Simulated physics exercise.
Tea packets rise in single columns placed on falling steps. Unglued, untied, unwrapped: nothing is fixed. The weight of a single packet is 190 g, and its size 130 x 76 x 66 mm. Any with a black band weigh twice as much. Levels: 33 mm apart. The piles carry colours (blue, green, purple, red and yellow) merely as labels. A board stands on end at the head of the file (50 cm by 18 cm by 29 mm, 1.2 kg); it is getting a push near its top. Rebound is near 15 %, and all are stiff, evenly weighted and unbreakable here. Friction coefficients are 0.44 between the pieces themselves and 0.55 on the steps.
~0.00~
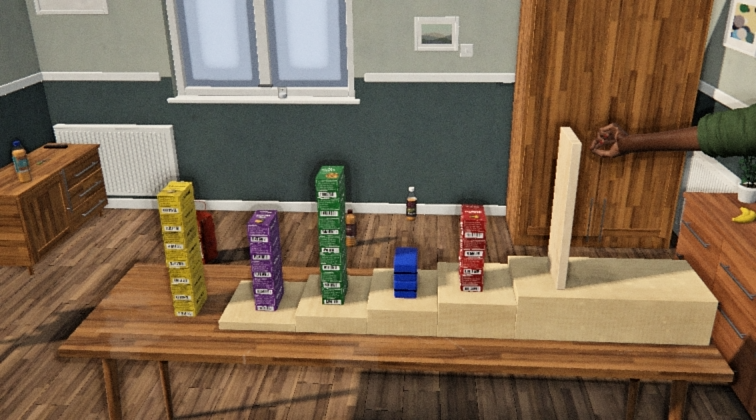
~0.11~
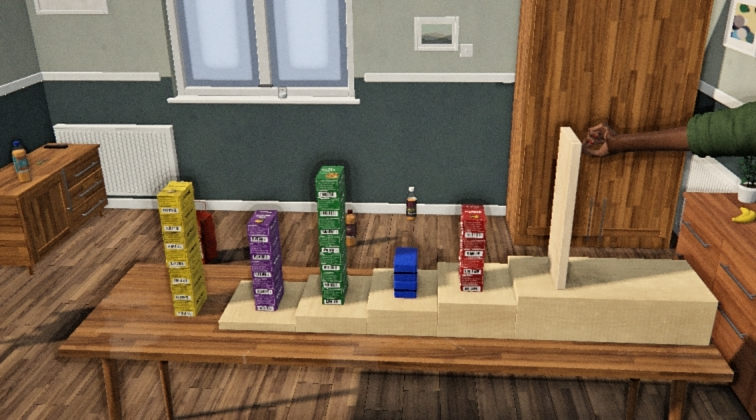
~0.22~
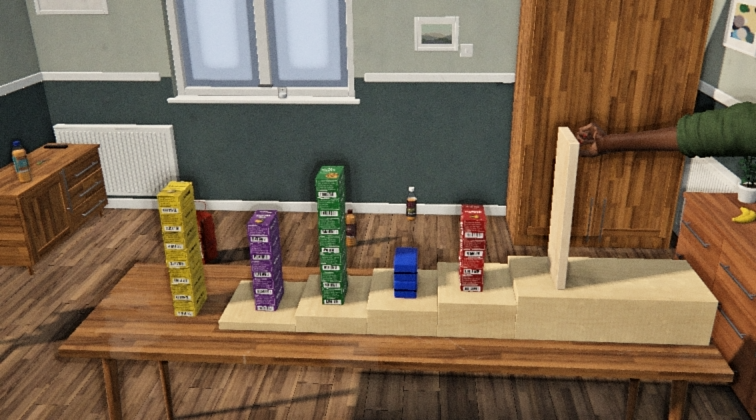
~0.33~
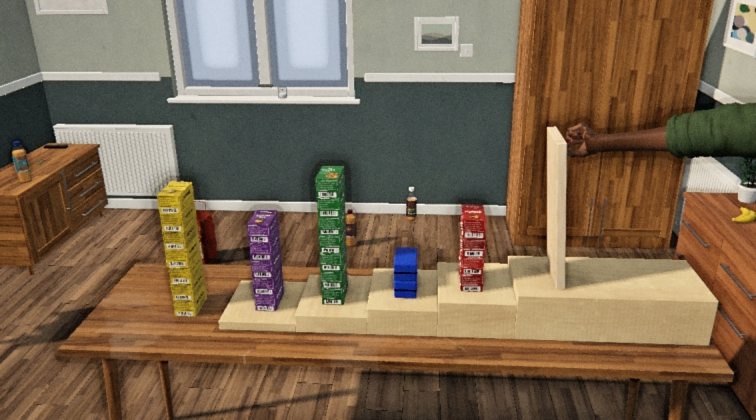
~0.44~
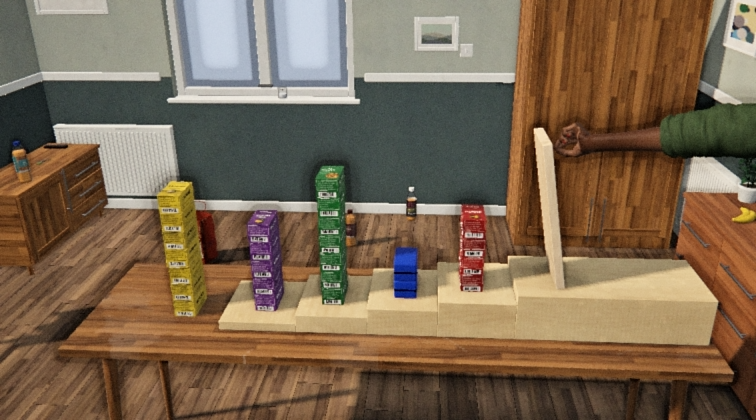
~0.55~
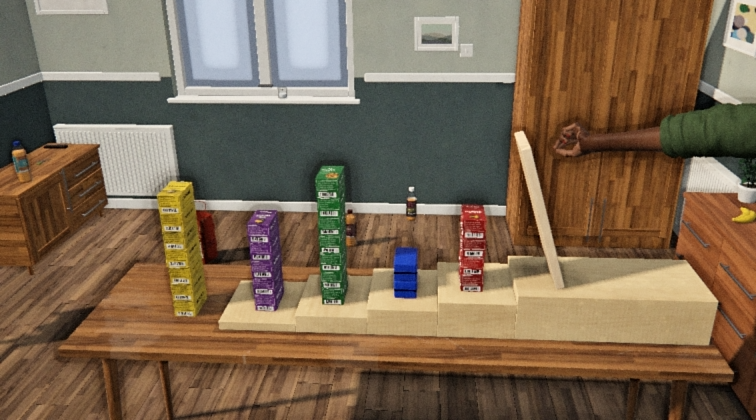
On a wooden table, a fist pushes an upright board leftward near coloured packet stacks.
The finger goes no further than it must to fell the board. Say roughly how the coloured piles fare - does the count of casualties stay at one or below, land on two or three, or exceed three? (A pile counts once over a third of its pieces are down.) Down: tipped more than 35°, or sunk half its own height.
It stays at one or below.
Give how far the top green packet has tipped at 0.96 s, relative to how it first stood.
It sits at about 0 degrees.
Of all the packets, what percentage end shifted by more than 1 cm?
20 percent.
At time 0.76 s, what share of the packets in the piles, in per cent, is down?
0 percent by then.
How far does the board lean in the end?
Lean from upright: Around 80°.
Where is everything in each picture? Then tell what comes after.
In the first frame (pixels give the middle of a visible side), finger (597, 147) 56 mm short, board 0° from upright; top blue packet (406, 255); top green packet (327, 189); none of the others has stirred.
Finger (587, 147) 25 mm short, board 0° from upright; top yellow packet (169, 205), in the second frame.
Finger 6 mm in, board 1° from upright; top yellow packet (169, 205), in the third frame.
Finger 36 mm in, board 5° from upright; top green packet (327, 189); none of the others has stirred, in the fourth frame.
Finger (561, 147) 54 mm in, stopped, board 10° from upright; top purple packet (258, 234); none of the others has stirred, in the fifth frame.
Finger (561, 147) 54 mm in, stopped, board 17° from upright; top purple packet (258, 234); top green packet (327, 189); none of the others has stirred, in the sixth frame.
After 0.76 s, board 46° from upright; none of the 25 packets down, 1 disturbed; top red packet 6 mm from its place.
After 0.96 s, board 56° from upright; none of the 25 packets down, 4 disturbed; top red packet 27° from how it stood.
After 1.10 s, board 70° from upright; 4 of the 25 packets down; top red packet upside down.
After 1.30 s, board 73° from upright; 4 of the 25 packets down; top red packet upside down; top blue packet 12 mm from its place.
In the end (1.8 s), board 79° from upright; 4 of the 25 packets down; top red packet upside down; top blue packet 24 mm from its place. Wrecked, red. From the last view, middles, top red packet near (361, 286), top blue packet near (399, 264).
